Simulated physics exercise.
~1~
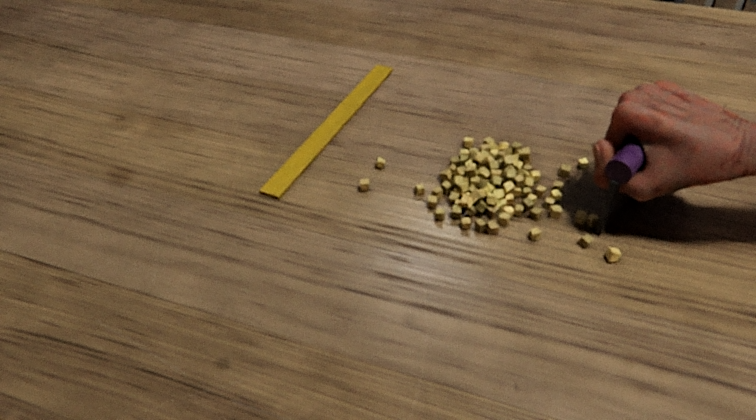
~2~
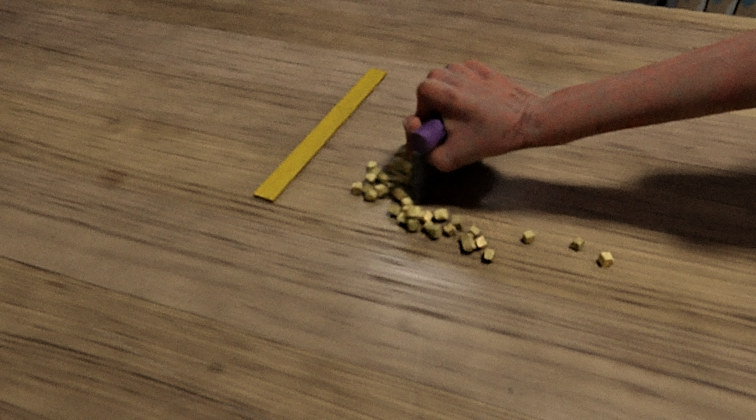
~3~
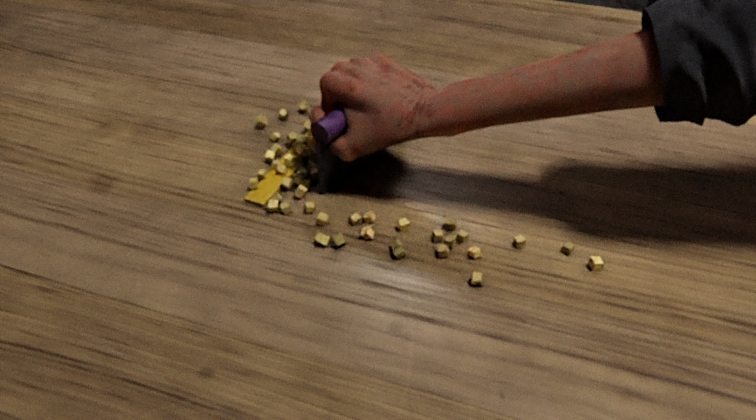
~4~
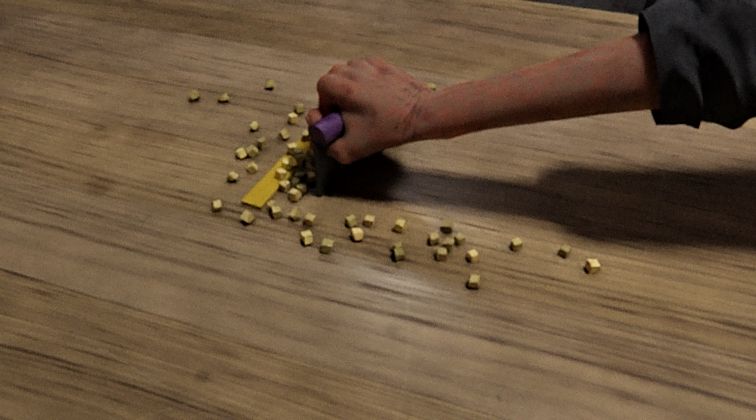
The clip shows a hand holding a purple-handled scraper and pushing a pile of small pale yellow cubes left across a wooden table toward a flat yellow strip, where the hand stops, leaving some cubes on the strip and many scattered around it.
